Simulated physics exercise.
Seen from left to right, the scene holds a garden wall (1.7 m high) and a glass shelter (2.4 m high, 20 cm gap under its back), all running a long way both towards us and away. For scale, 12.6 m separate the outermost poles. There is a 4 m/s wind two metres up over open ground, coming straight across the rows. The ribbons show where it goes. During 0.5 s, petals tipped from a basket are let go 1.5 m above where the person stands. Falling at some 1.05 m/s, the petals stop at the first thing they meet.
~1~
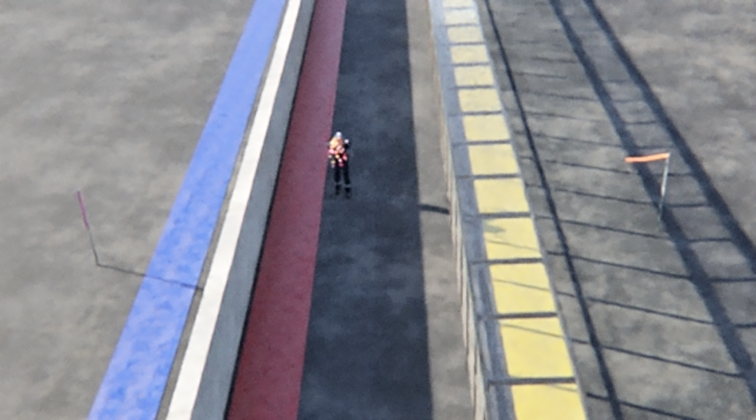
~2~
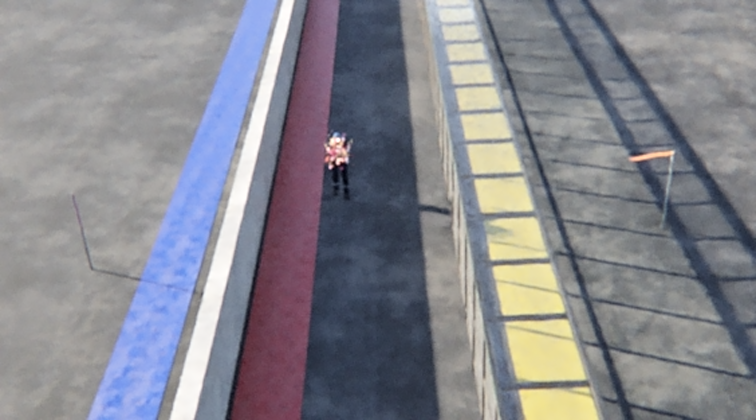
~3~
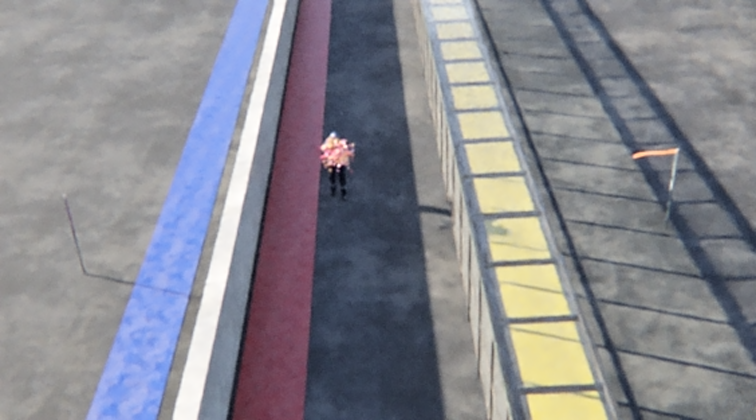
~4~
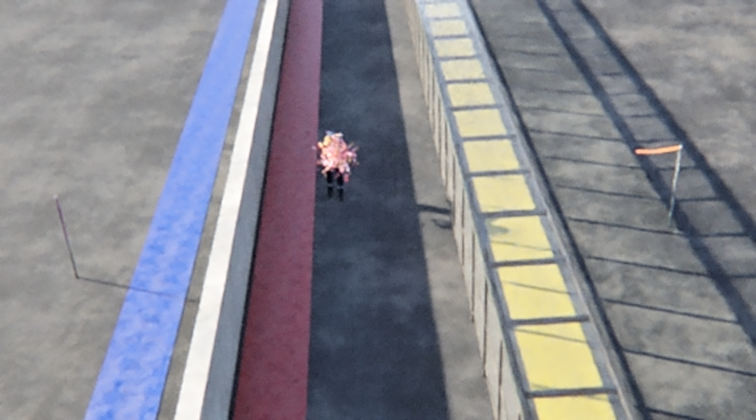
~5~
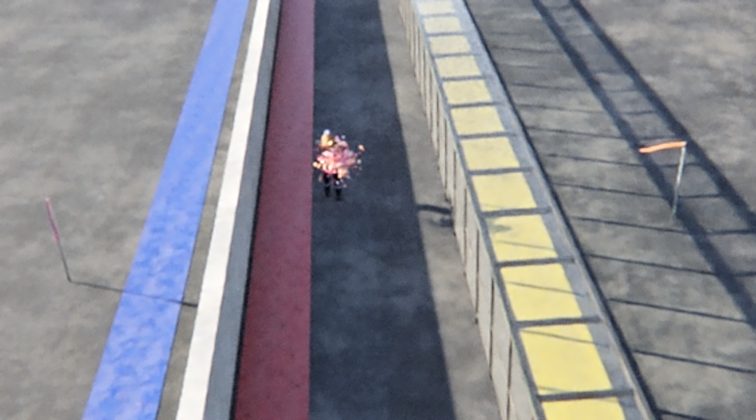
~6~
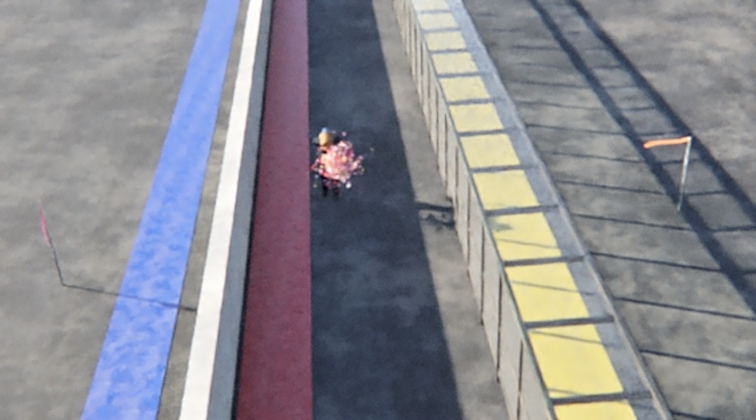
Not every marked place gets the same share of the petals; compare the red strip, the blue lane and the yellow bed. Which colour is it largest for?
I would say red.
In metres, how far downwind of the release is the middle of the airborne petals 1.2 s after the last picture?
Estimate: Some 0.5 m.
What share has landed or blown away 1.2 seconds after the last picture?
My guess would be close to 40 percent.
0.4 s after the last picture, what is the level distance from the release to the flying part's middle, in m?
0.0 metres.
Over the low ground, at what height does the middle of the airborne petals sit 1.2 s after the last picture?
Middle height: Approx. 0.4 m.
Then, 0.4 s after the last picture, 1 % is no longer flying here, and 0 % lies on the blue lane, 0 % on the yellow bed and 0 % on the red strip; the middle of what still flies is 0.8 m above the low ground, near (337, 176).
Then, 1.2 s after the last picture, 39 % is no longer flying here, and 0 % lies on the blue lane, 0 % on the yellow bed and 11 % on the red strip; the middle of what still flies is 0.4 m above the low ground, near (317, 193).
Then, 2.7 s after the last picture, 90 % is no longer flying here, and 0 % lies on the blue lane, 0 % on the yellow bed and 48 % on the red strip.
Then, 7.2 s after the last picture, 100 % is no longer flying here, and 0 % lies on the blue lane, 0 % on the yellow bed and 58 % on the red strip.
Then, 44.2 s after the last picture, 100 % is no longer flying here, and 0 % lies on the blue lane, 0 % on the yellow bed and 58 % on the red strip.
